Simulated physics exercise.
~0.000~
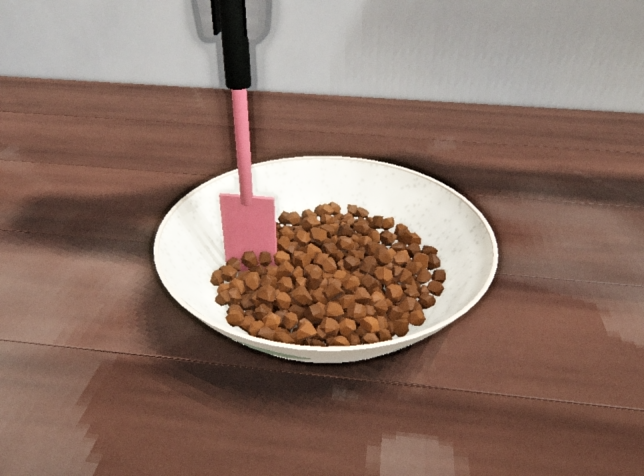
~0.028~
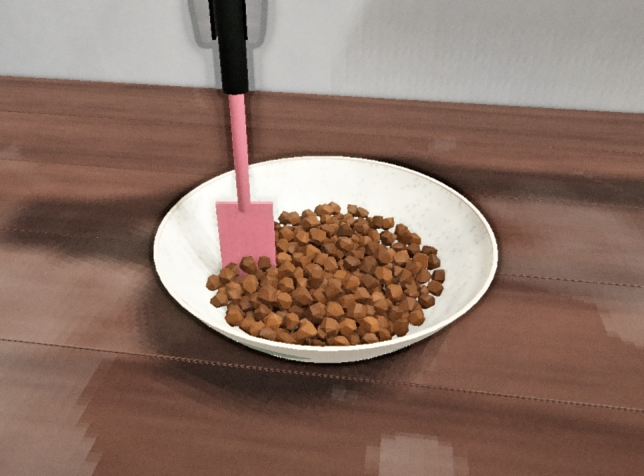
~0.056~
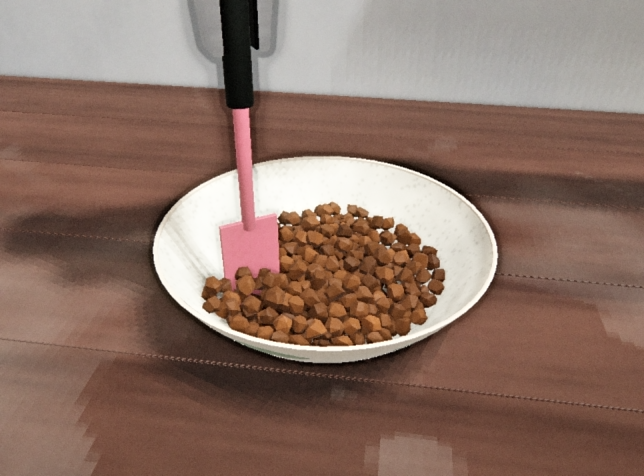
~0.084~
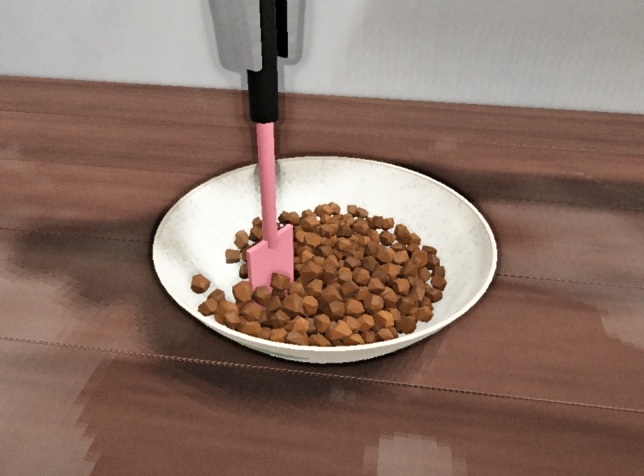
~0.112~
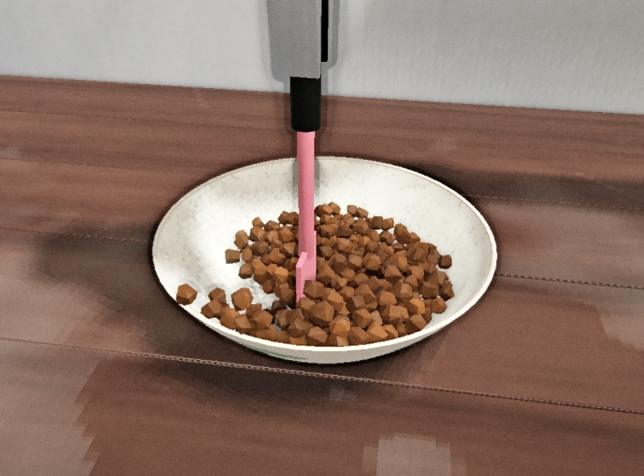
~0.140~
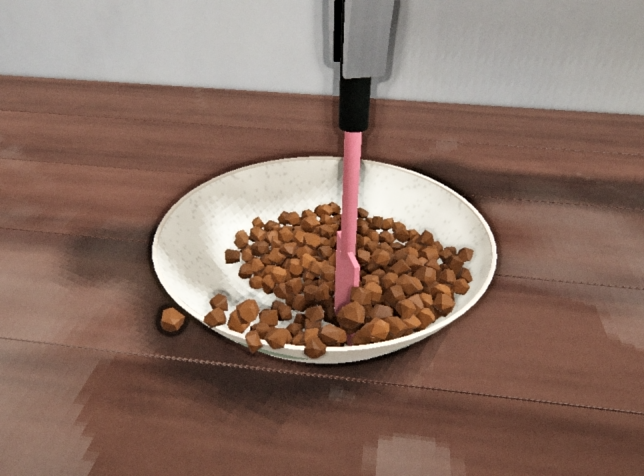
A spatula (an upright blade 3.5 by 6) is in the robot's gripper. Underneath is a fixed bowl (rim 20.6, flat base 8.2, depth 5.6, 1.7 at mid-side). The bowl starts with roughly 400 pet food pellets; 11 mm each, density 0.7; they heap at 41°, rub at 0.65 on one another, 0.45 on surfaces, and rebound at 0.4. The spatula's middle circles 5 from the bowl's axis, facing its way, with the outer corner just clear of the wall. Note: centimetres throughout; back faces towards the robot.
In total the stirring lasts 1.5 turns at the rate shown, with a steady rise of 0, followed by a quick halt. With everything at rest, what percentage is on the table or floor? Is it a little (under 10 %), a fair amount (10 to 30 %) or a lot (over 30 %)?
A lot, over 30 %.
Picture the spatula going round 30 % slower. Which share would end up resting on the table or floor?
My guess is about 20 per cent.
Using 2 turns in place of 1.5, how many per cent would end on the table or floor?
About 45 per cent.
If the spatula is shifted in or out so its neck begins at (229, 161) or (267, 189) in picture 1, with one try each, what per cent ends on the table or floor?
Close to 35 per cent for the first and close to 15 per cent for the second.
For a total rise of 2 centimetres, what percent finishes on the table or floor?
My guess is close to 20 per cent.
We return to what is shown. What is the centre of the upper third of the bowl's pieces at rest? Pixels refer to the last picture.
Roughly pixel (393, 243).
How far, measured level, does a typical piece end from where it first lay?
About 11 cm.
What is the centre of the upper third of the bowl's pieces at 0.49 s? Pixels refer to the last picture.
In the final view it lies at about (284, 311).
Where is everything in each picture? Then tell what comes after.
In the first picture, spatula neck at (245, 174), 0° round; upper third of the load around (329, 260), from x 220 to 440, top at y 205; 402 in the bowl.
In the second picture, spatula neck at (243, 181), 9° round; upper third of the load around (327, 263), from x 215 to 440, top at y 205.
In the third picture, spatula neck at (247, 198), 34° round; upper third of the load around (322, 274), from x 210 to 440, top at y 205.
In the fourth picture, spatula neck at (269, 215), 60° round; upper third of the load around (325, 287), from x 200 to 440, top at y 210.
In the fifth picture, spatula neck at (306, 225), 86° round; upper third of the load around (348, 294), from x 185 to 445, top at y 210; 401 in the bowl, 1 in flight or on the tool.
In the sixth picture, spatula neck at (349, 225), 112° round; upper third of the load around (384, 287), from x 170 to 465, top at y 210; 398 in the bowl, 4 in flight or on the tool.
After 0.31 s, 276° round, highest piece 10 above the table; 342 in the bowl, 31 on the table or floor, 29 in flight or on the tool.
After 0.49 s, 79° round, highest piece 9 above the table; 276 in the bowl, 98 on the table or floor, 28 in flight or on the tool.
After 0.78 s, 180° round, highest piece 6 above the table; 239 in the bowl, 163 on the table or floor.
After 1.48 s, 180° round, highest piece 6 above the table; 239 in the bowl, 163 on the table or floor.
At rest, 239 in the bowl, 163 on the table or floor. That is 41 % on the table or floor.
